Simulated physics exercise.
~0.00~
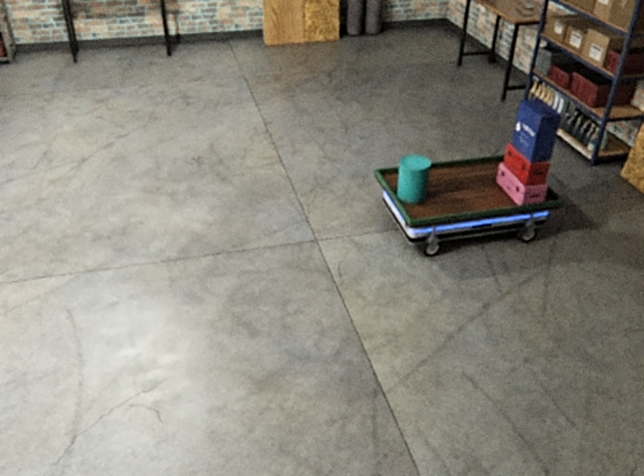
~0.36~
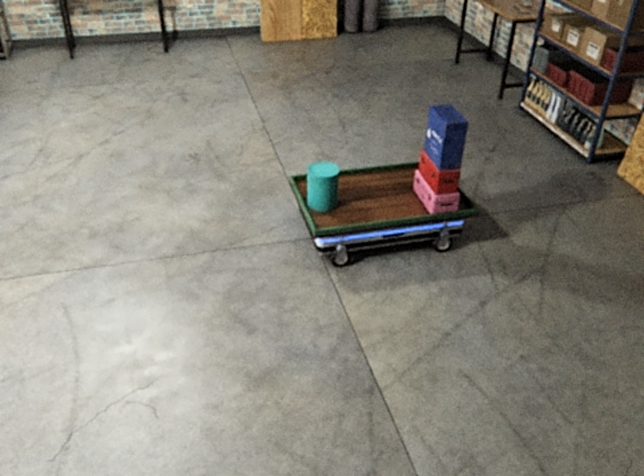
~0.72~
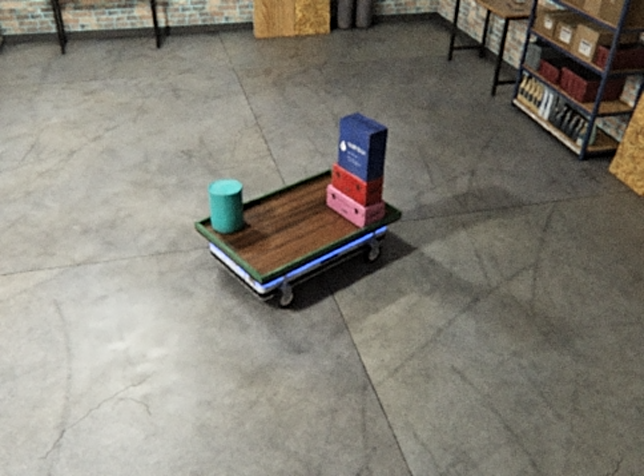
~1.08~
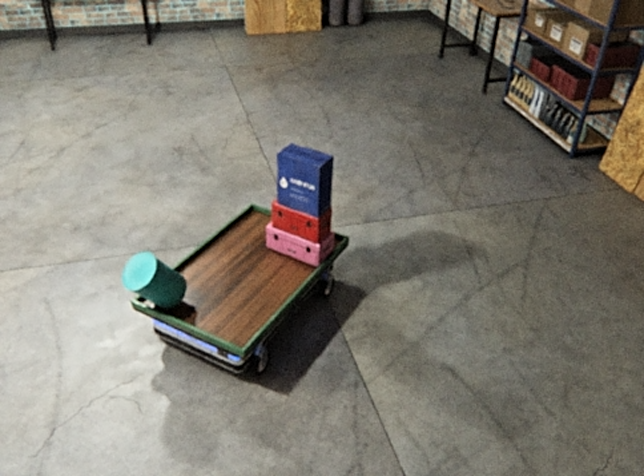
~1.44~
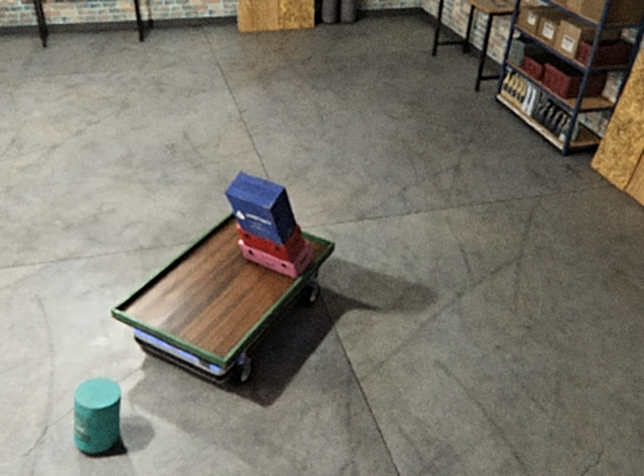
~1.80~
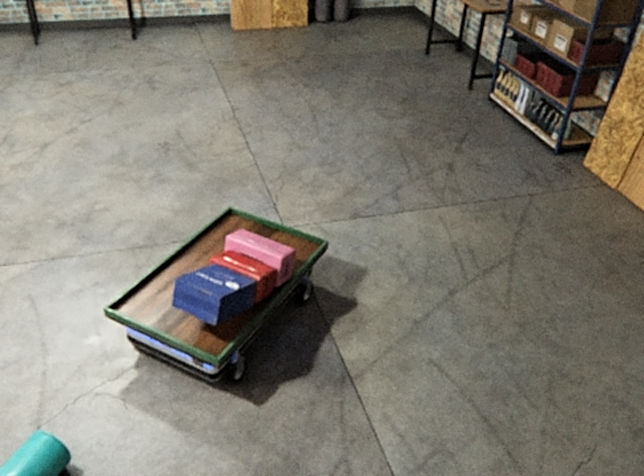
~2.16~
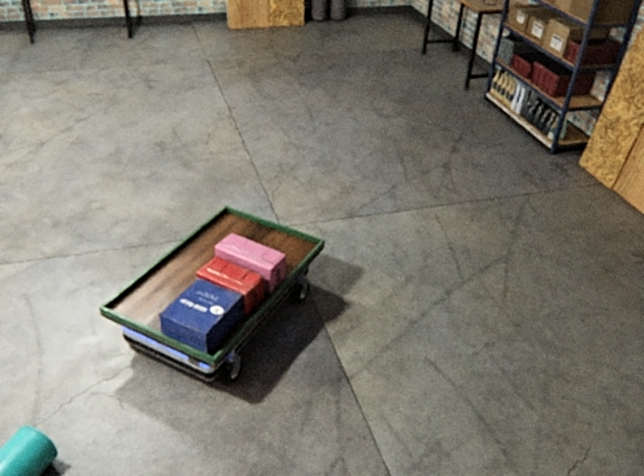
A teal pail tipped over the edge of a flat cart and landed on the floor as the cart rolled left, turned toward the viewer and stopped, and then the stacked blue, red and pink boxes toppled forward, ending on their sides on the deck.
